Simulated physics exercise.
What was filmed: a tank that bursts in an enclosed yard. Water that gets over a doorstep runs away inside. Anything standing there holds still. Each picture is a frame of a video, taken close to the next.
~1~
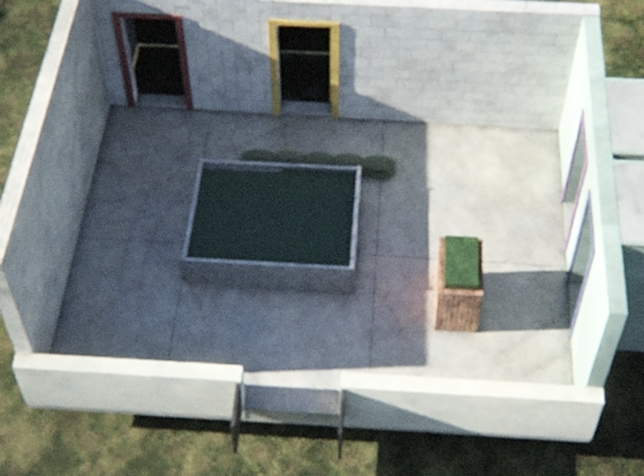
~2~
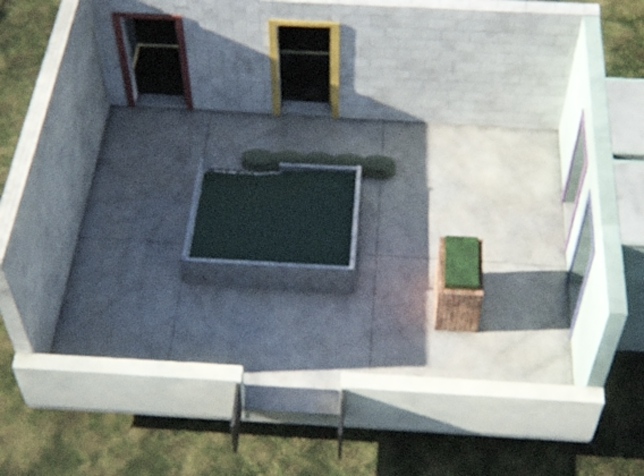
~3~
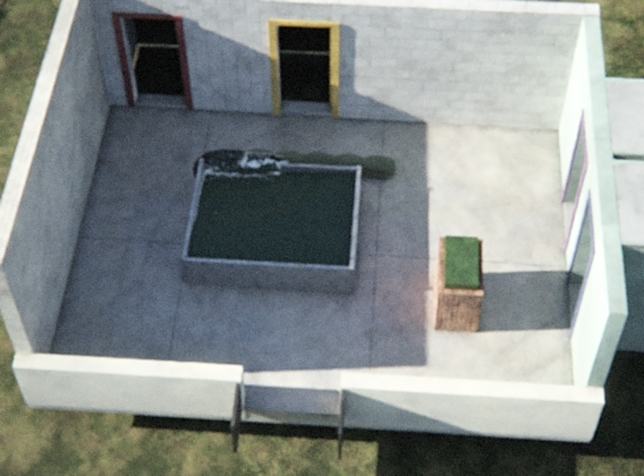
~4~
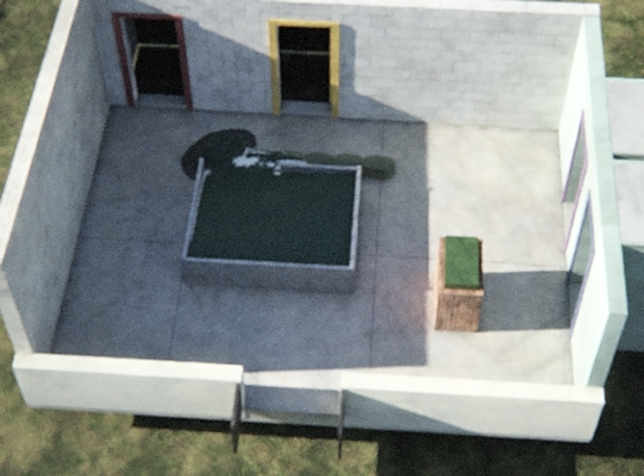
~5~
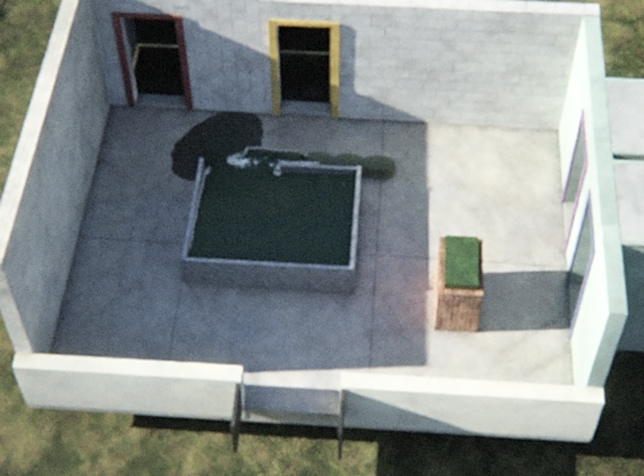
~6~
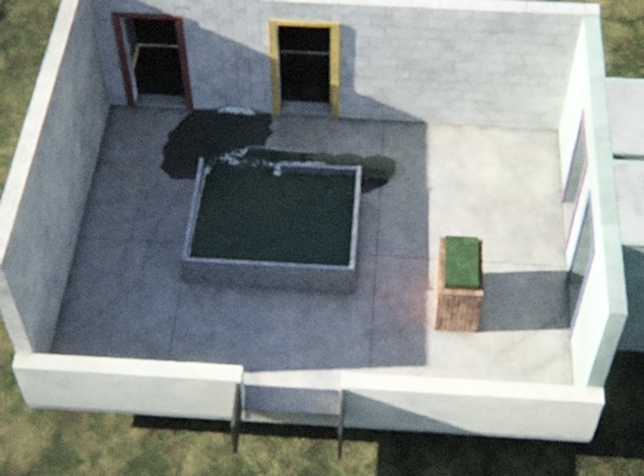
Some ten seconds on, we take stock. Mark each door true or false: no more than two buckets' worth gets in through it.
Blue door: True, yellow door: True, red door: False, purple door: False.
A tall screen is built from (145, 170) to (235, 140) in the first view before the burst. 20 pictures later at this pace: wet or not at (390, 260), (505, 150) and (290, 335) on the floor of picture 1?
Point by point: First not reached, second submerged, third not reached.
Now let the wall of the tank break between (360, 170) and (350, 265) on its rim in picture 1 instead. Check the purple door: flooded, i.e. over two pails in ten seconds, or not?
I'd say the purple door crosses the line.
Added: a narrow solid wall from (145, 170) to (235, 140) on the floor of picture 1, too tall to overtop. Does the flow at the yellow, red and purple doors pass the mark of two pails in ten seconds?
Briefly, yellow ends up above; red remains below; purple ends up above.
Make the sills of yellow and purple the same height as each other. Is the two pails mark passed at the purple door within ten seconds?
For the purple door, I reckon it remains short.
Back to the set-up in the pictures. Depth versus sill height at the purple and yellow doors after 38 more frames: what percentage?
Roughly 210 per cent, then 40 per cent.
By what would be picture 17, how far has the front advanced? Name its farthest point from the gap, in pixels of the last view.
The front's farthest point is close to (540, 218).
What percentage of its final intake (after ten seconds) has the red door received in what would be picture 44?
By my reckoning, 85 percent.
A moment on, water covers 15 % of the floor; the blue door not reached, the yellow door wet at the sill, nothing in, the red door under two buckets in, the purple door not reached.
Next, water covers 25 % of the floor; the blue door not reached, the yellow door wet at the sill, nothing in, the red door over two buckets in, the purple door not reached.
Then, water covers 45 % of the floor; the blue door wet at the sill, nothing in, the yellow door wet at the sill, nothing in, the red door over two buckets in, the purple door under two buckets in.
Later, water covers 65 % of the floor; the blue door wet at the sill, nothing in, the yellow door wet at the sill, nothing in, the red door far over two buckets in, the purple door over two buckets in.
In the end, water covers 85 % of the floor; the blue door wet at the sill, nothing in, the yellow door wet at the sill, nothing in, the red door far over two buckets in, the purple door over two buckets in.
